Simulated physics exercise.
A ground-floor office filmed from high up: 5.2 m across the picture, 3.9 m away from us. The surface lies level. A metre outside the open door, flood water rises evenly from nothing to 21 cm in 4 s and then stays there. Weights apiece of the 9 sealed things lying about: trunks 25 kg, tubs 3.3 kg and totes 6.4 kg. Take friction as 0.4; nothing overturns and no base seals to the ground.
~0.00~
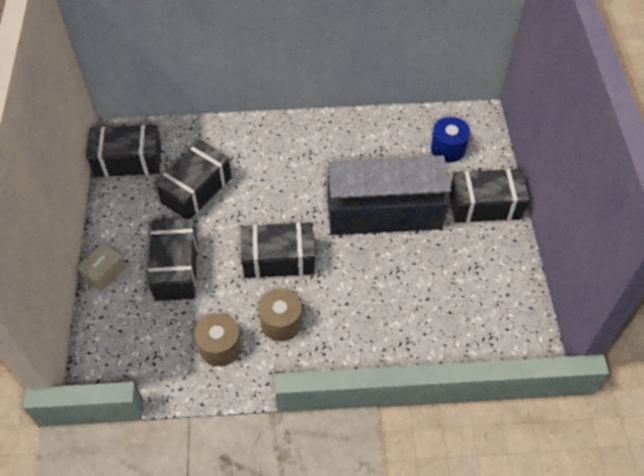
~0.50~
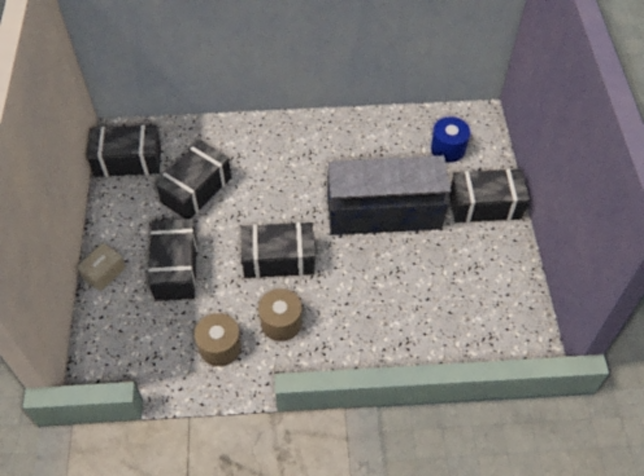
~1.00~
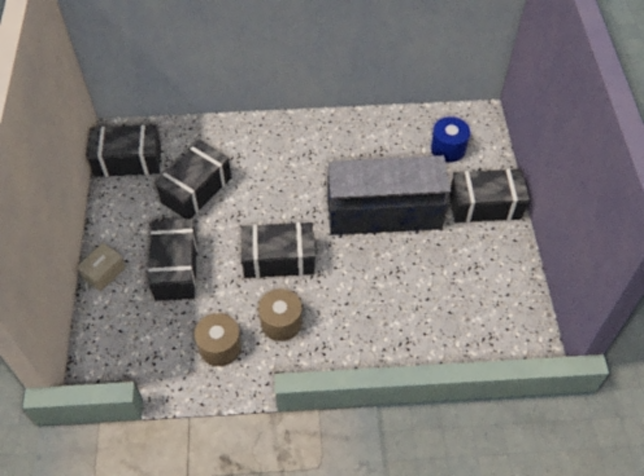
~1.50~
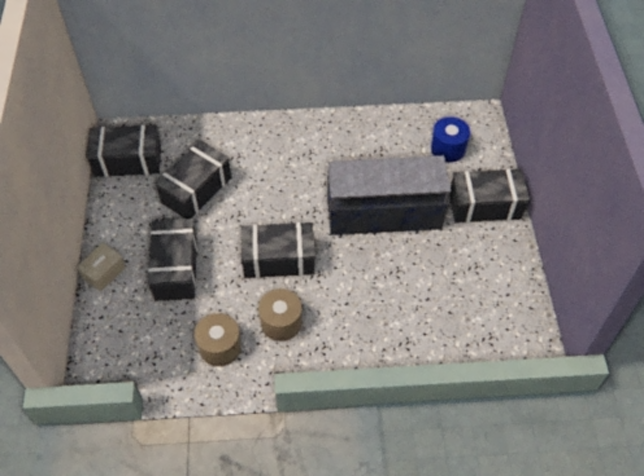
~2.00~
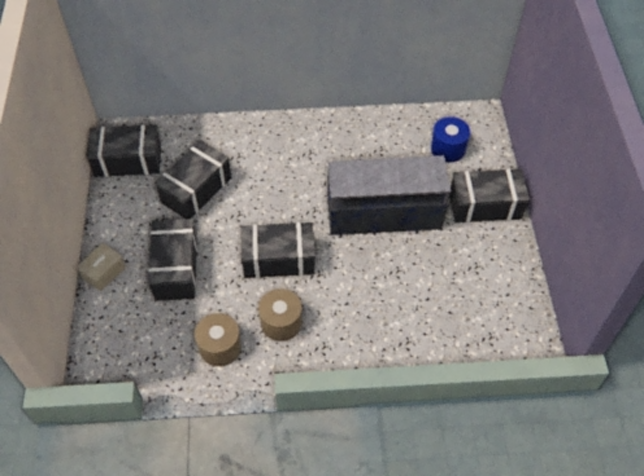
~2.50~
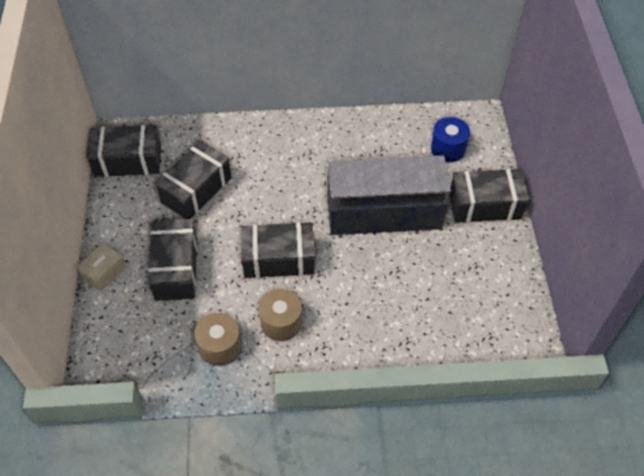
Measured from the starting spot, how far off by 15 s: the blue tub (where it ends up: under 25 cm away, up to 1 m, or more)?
Blue tub gets carried off.
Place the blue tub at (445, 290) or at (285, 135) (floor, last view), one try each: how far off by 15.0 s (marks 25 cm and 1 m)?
In turn: It ends far away; it gets carried off.
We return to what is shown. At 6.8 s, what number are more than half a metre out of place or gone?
By then 6.
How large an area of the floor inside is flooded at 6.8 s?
About 14 m2.
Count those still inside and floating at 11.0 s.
At that moment 8.
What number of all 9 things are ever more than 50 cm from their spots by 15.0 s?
9 of them.
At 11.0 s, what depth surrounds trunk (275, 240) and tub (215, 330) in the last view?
Roughly 6 and 11 cm.
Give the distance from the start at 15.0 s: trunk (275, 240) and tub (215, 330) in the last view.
In that order: 250 cm, 250 cm.
After 3.5 s the blue tub is near (452, 130), 0.0 m from its start, aground; 0 afloat.
After 6.8 s the blue tub is near (452, 130), 0.0 m from its start, aground; 2 afloat.
After 11.0 s the blue tub is near (503, 164), 0.8 m from its start, afloat; 8 afloat.
After 15.0 s the blue tub is near (408, 299), 2.5 m from its start, afloat; 9 afloat.
